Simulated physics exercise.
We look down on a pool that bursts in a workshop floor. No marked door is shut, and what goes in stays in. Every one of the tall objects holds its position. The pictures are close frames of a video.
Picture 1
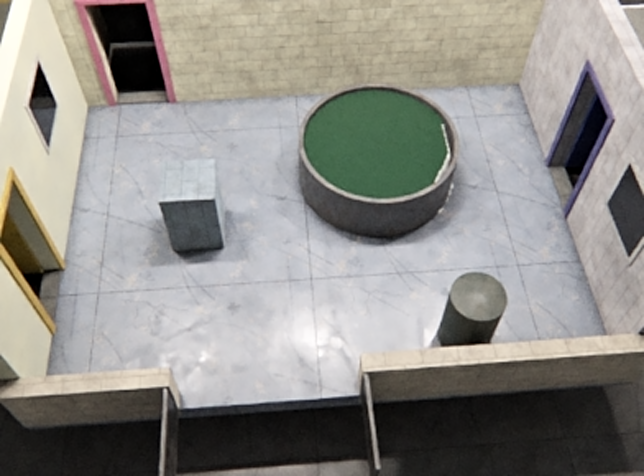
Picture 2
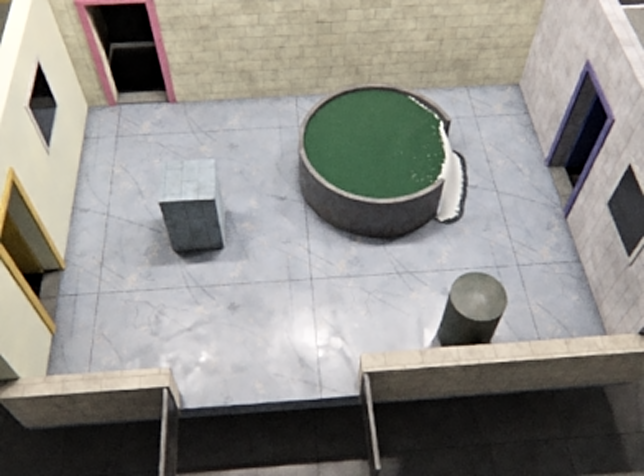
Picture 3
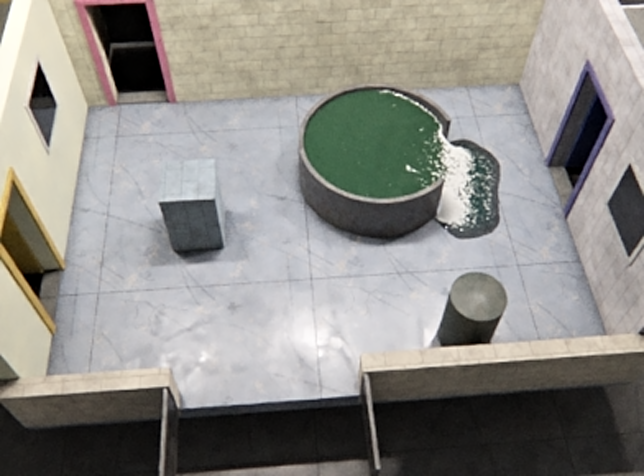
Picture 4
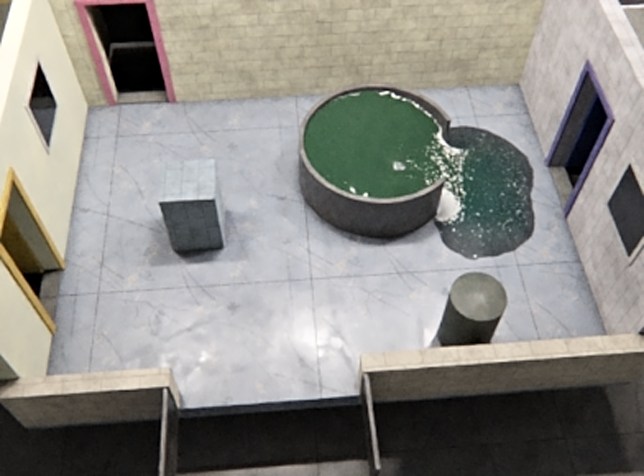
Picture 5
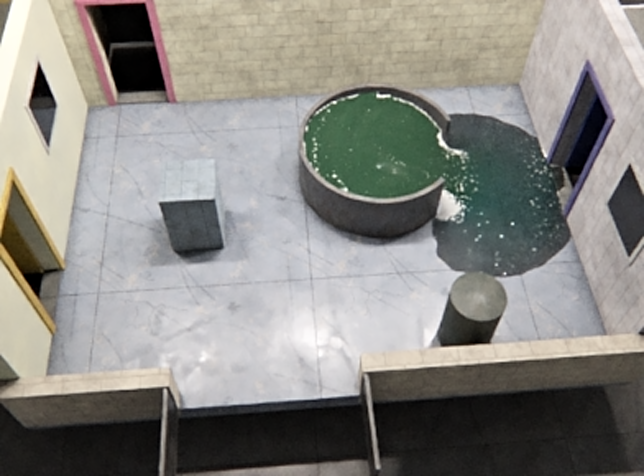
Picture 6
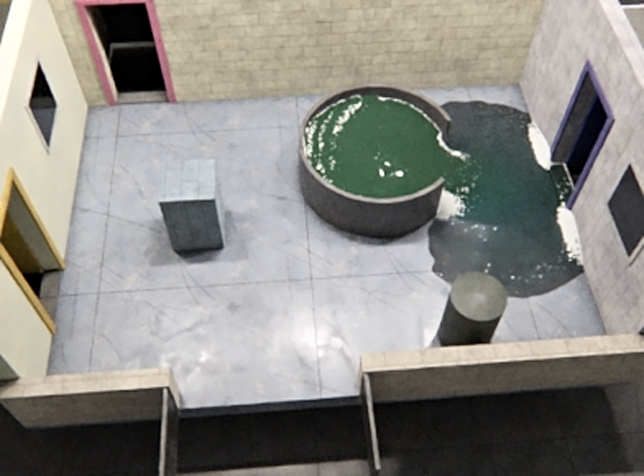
In a workshop with a smooth grey floor, green water poured out of the right side of a round tank and spread in a widening dark puddle to the right-hand wall.
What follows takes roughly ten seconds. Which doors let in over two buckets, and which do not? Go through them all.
At the end, the yellow door does not surpass two buckets; the pink door does not surpass two buckets; the blue door surpasses two buckets.
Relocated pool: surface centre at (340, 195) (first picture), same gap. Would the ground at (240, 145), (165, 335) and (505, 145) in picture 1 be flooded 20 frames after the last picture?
Spot by spot, in the order asked: Untouched, untouched, swamped.
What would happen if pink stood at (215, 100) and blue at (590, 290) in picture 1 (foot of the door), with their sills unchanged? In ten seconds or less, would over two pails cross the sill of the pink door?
From what I can tell, the pink door does not reach it.
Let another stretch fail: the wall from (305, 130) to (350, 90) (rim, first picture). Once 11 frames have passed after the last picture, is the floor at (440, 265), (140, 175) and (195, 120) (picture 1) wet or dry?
In that order: No water, wet, wet.
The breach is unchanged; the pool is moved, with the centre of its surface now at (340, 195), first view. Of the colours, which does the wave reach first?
That would be the blue door, I say.
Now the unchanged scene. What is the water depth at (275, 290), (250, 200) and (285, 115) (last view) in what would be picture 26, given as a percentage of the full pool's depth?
Respectively 0, 0 and 4 per cent.
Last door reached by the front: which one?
Answer: The yellow door.
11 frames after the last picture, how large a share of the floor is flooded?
About 25 percent.
A moment on, water covers 20 % of the floor; the yellow door not reached, the pink door not reached, the blue door far over two buckets in.
Next, water covers 25 % of the floor; the yellow door not reached, the pink door not reached, the blue door far over two buckets in.
Then, water covers 45 % of the floor; the yellow door not reached, the pink door not reached, the blue door far over two buckets in.
Later, water covers 70 % of the floor; the yellow door wet at the sill, nothing in, the pink door wet at the sill, nothing in, the blue door far over two buckets in.
In the end, water covers 100 % of the floor; the yellow door under two buckets in, the pink door under two buckets in, the blue door far over two buckets in.
